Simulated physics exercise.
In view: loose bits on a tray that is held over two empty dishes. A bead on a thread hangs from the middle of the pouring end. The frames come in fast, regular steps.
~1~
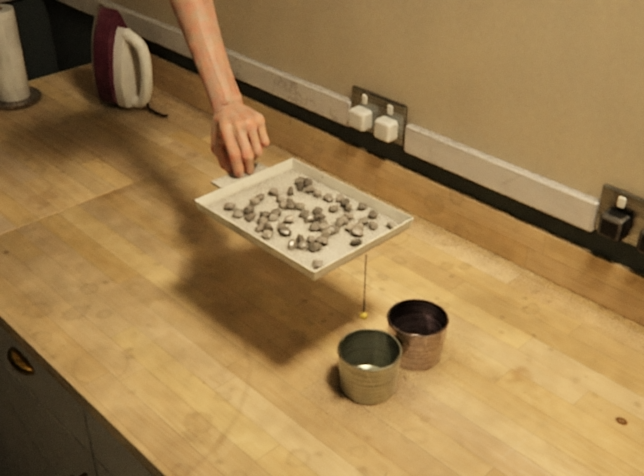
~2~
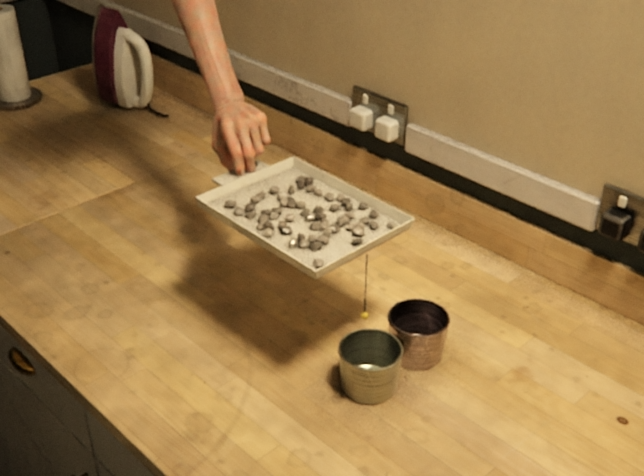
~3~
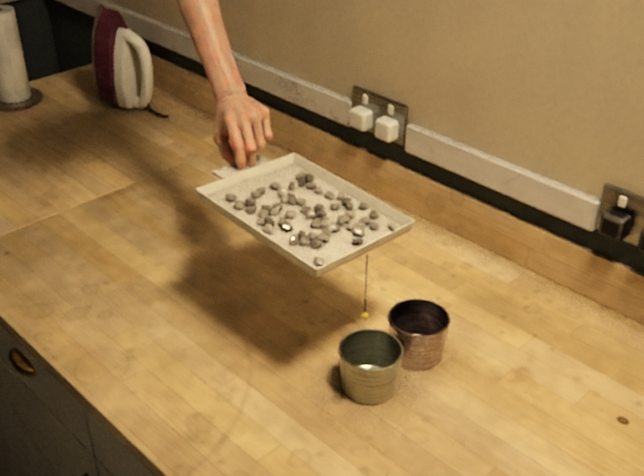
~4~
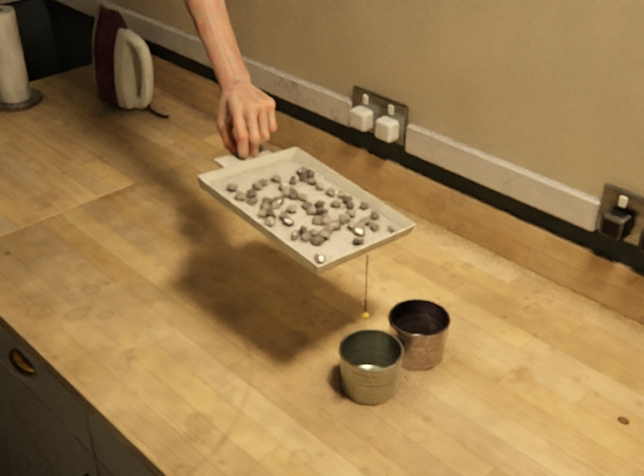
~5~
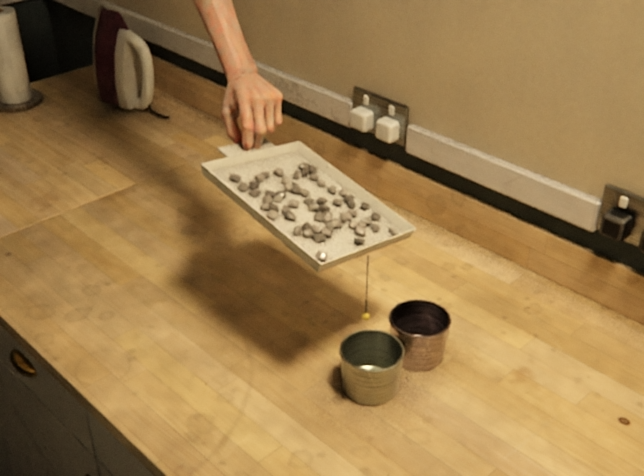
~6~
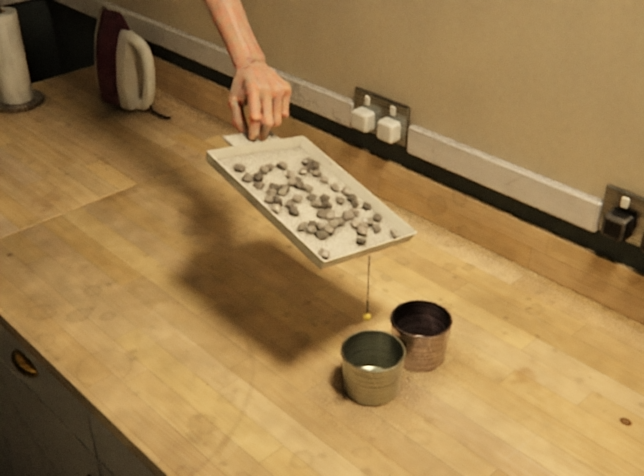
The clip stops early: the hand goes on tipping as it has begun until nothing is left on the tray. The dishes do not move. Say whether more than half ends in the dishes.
The two hold under half of the load.
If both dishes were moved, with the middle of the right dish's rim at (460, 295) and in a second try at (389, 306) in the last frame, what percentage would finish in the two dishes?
The first gives 10 %, the second 60 %.
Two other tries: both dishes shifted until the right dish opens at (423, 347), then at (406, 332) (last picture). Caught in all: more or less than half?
One: Below a half. Two: Under half.
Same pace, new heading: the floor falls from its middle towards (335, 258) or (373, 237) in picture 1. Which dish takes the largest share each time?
At the first place the dish on the left, at the second the right-hand dish.
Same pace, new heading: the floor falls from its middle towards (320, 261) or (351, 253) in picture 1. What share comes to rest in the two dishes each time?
Roughly 10 per cent, and 60 per cent.
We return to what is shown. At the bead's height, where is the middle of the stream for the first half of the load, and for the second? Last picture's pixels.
Early half (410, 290), late half (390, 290).
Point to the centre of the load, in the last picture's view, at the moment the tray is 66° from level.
Close to (390, 235).
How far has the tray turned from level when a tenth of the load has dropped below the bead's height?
Around 70° of tilt.
Soon, tray tipped steeply; nearly all on the tray; a stray few outside both; a small part in the air.
A while on, tray tipped past a quarter turn; about a quarter on the tray; about a quarter in the right dish; about half outside both; a small part in the air.
Towards the end, tray tipped past a quarter turn; about a quarter in the right dish; most outside both.
Finally, tray tipped past a quarter turn; none in the left dish; about a quarter in the right dish; most outside both.
